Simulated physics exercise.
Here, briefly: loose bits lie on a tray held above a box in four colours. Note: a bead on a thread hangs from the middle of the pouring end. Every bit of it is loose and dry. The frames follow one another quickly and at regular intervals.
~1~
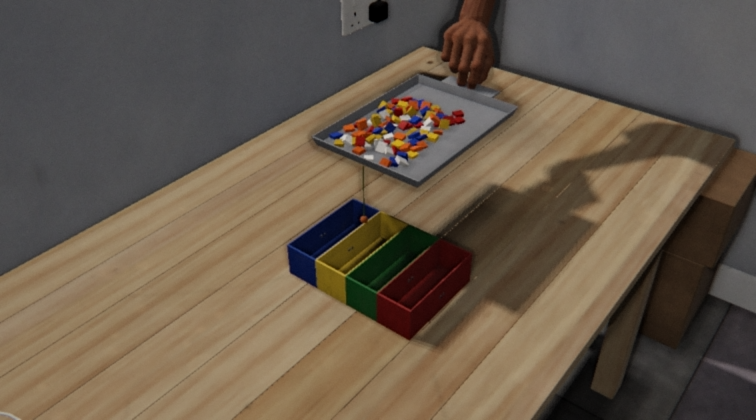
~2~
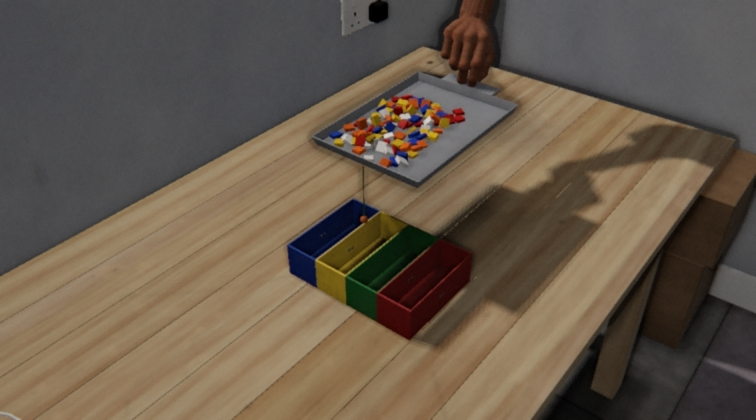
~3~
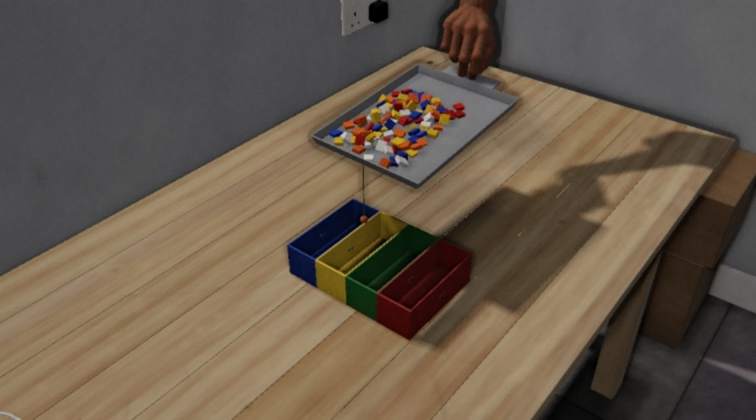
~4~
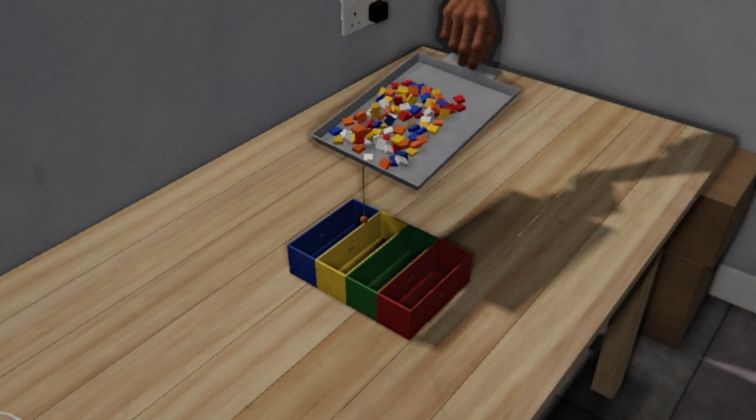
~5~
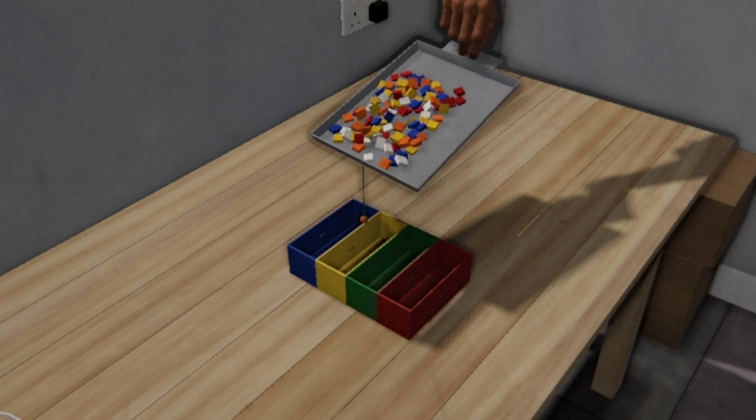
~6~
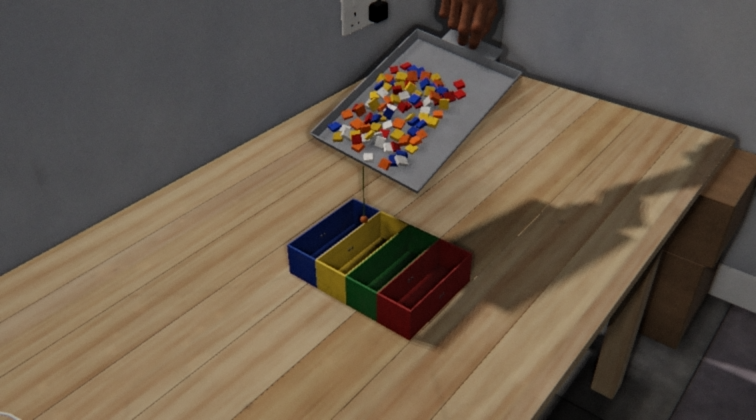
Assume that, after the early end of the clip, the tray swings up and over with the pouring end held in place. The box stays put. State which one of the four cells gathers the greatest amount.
It is the green cell.
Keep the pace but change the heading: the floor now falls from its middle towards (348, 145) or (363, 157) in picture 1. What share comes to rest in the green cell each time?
Roughly 0 per cent, and 10 per cent.
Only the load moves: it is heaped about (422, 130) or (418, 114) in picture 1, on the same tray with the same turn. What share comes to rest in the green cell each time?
You'd get near 60 percent first and near 50 percent next.
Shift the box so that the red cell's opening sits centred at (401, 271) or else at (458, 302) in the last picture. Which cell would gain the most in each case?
First try: Red; second try: Yellow.
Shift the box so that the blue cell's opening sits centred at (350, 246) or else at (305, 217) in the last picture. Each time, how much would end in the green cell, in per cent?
Close to 20 in a hundred first, close to 20 in a hundred second.
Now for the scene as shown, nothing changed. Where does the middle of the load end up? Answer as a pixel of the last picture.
Roughly at (386, 279), give or take.
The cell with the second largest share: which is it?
The answer is the cell in yellow.
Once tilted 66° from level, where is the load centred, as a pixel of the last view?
I'd mark the middle close to (385, 159).
Soon, tray tipped steeply; most on the tray; a stray few in the green cell; a stray few in the yellow cell; a small part falling or outside the box.
A while on, tray tipped past a quarter turn; about half in the green cell; about a quarter in the yellow cell; a small part in the red cell; a stray few in the blue cell; a small part falling or outside the box.
Towards the end, tray tipped past a quarter turn; about half in the green cell; about a third in the yellow cell; a small part in the red cell; a stray few in the blue cell; a stray few falling or outside the box.
Finally, tray tipped past a quarter turn; about half in the green cell; about a third in the yellow cell; a small part in the red cell; a stray few in the blue cell; a stray few outside the box.
